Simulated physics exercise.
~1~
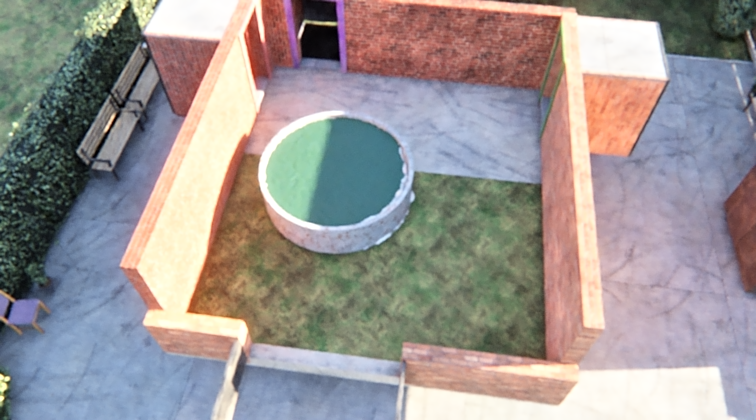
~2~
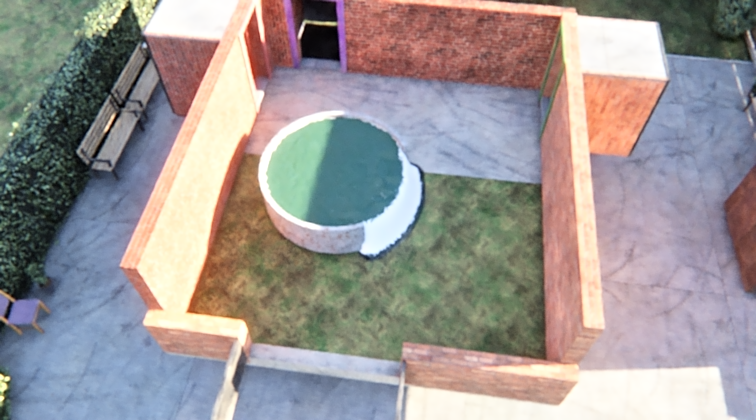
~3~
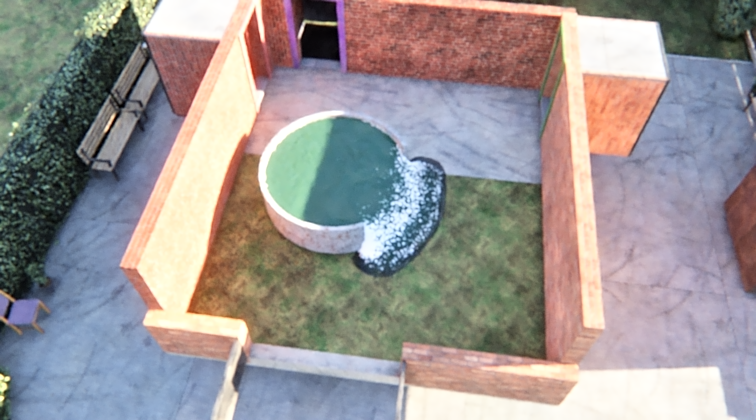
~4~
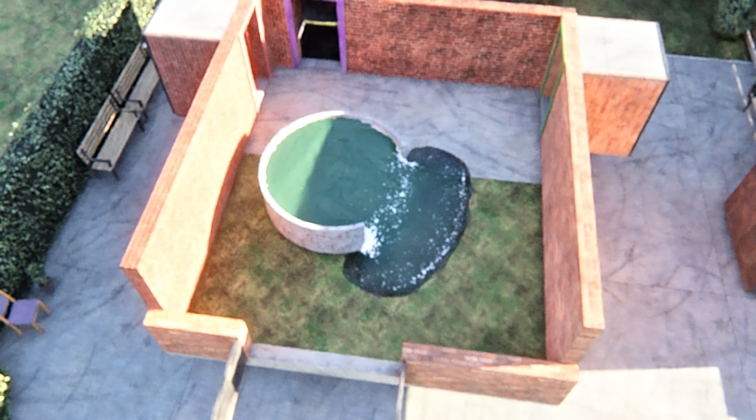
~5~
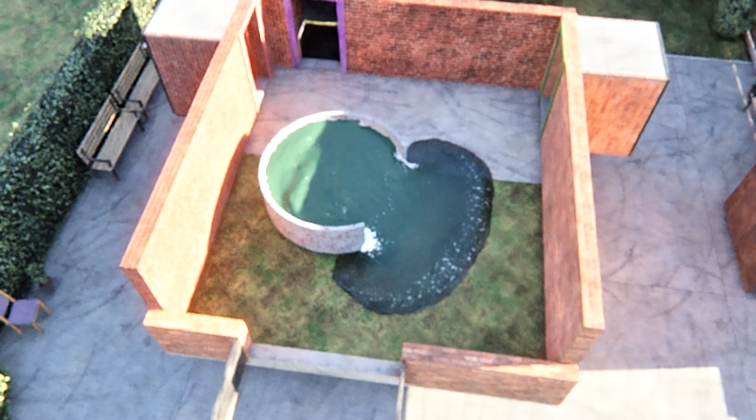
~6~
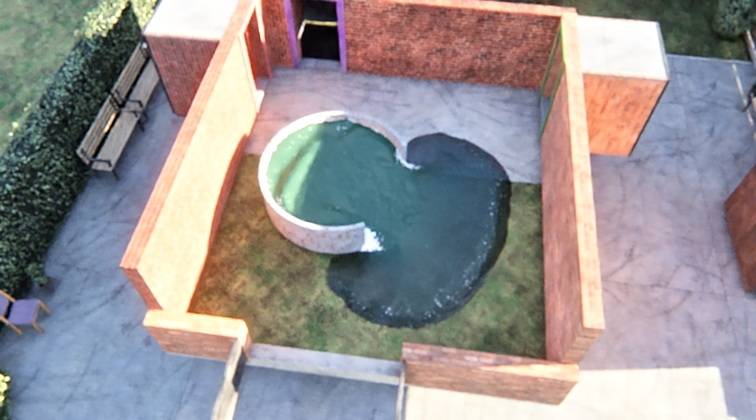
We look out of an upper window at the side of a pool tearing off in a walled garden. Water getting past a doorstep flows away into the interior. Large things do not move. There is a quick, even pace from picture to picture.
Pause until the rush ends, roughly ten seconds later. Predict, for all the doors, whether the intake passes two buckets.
My prediction: At the purple door it does not pass two; at the green door it does not pass two; at the red door it does not pass two.
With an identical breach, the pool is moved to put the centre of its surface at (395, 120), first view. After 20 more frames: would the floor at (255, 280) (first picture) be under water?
Outcome at that point: Left alone.
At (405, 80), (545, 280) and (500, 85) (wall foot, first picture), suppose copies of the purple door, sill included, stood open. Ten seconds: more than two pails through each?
First falls short, then tops the limit, then tops the limit.
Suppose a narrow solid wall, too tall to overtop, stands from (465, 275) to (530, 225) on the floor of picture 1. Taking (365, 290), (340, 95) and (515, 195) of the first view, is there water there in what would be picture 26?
Listed order: Swamped, spared, swamped.
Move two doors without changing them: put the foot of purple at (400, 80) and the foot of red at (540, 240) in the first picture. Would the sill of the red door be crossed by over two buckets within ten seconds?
Well, in that case the red door tops the limit.
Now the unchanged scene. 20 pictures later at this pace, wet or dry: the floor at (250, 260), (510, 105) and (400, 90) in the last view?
Point 1: Not wet; point 2: Drenched; point 3: Not wet.
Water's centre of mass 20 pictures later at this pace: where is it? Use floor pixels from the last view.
Centre of mass: Roughly (440, 226).
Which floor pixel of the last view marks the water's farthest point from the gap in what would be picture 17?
Somewhere about (540, 90).
A moment on, water covers 40 % of the floor; the purple door not reached, the green door not reached, the red door not reached.
Next, water covers 45 % of the floor; the purple door not reached, the green door wet at the sill, nothing in, the red door not reached.
Then, water covers 55 % of the floor; the purple door not reached, the green door wet at the sill, nothing in, the red door not reached.
Later, water covers 90 % of the floor; the purple door wet at the sill, nothing in, the green door wet at the sill, nothing in, the red door wet at the sill, nothing in.
In the end, water covers 100 % of the floor; the purple door wet at the sill, nothing in, the green door wet at the sill, nothing in, the red door wet at the sill, nothing in.
